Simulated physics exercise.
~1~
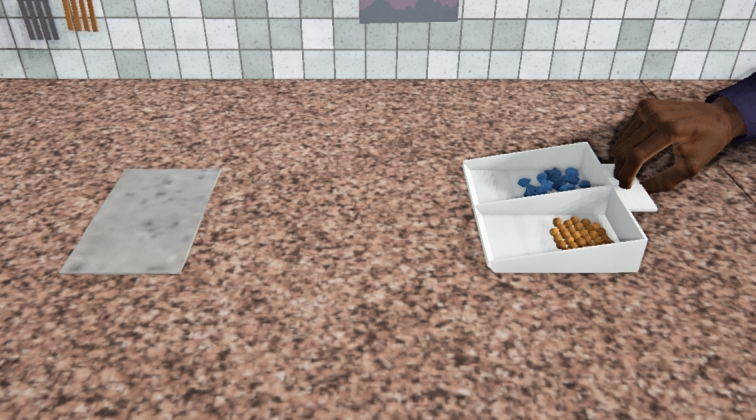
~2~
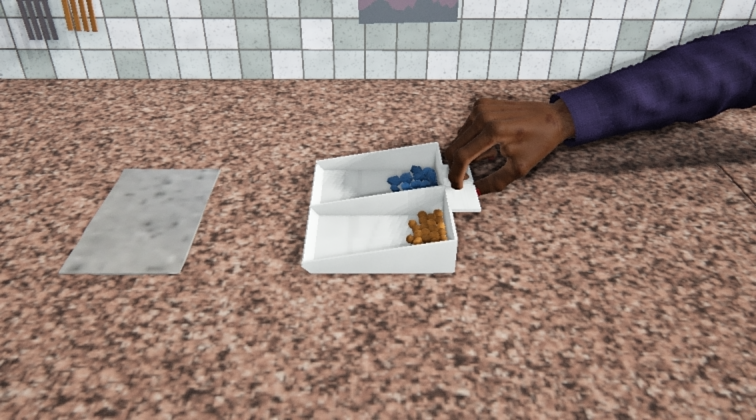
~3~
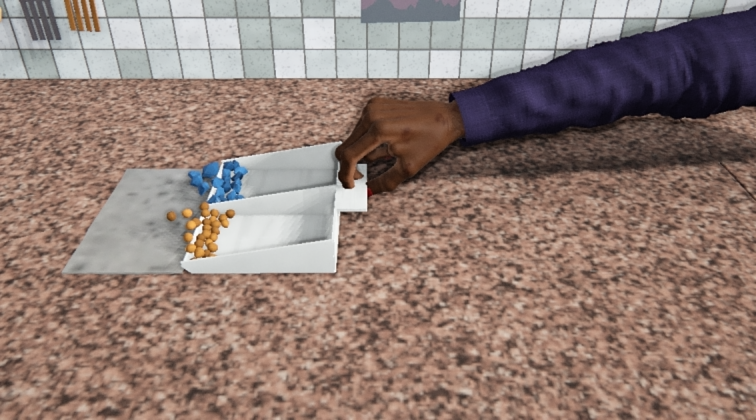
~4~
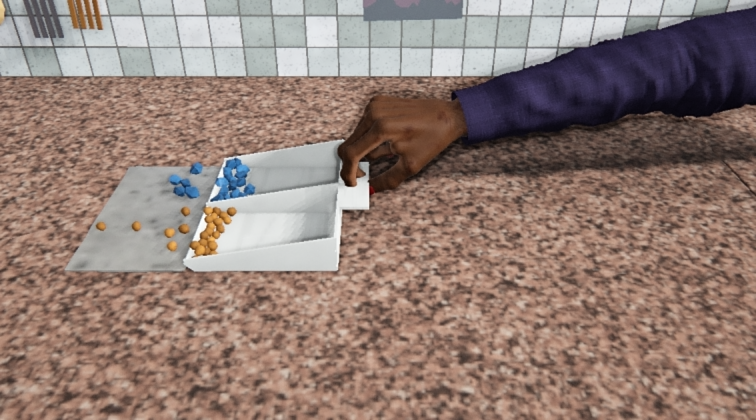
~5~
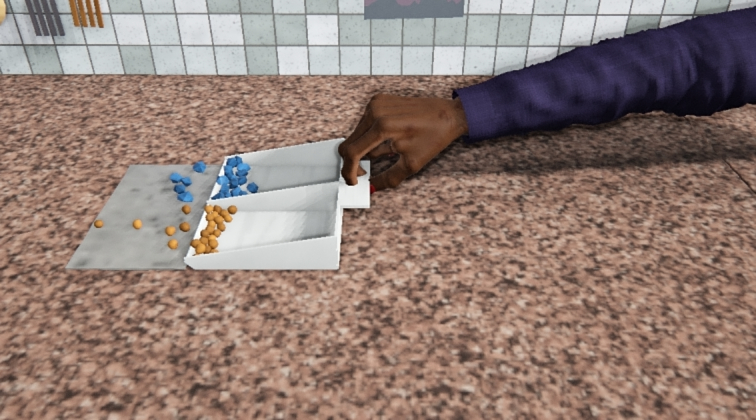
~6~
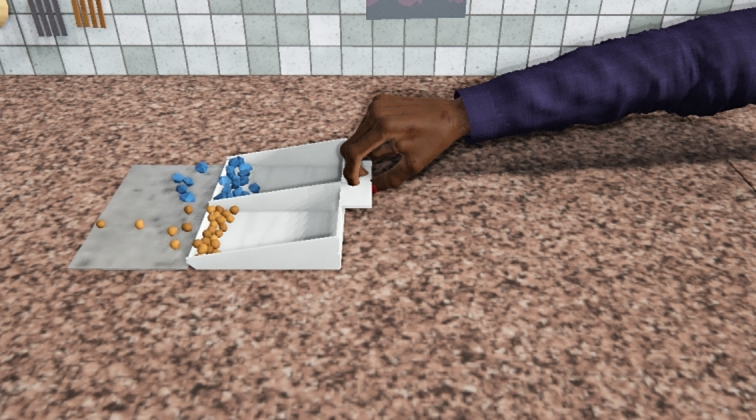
A white divided tray holding orange balls and blue pieces was pushed left by a hand across a speckled counter until it stopped at a gray slab, where some of both batches spilled over the low front rim while most stayed inside.
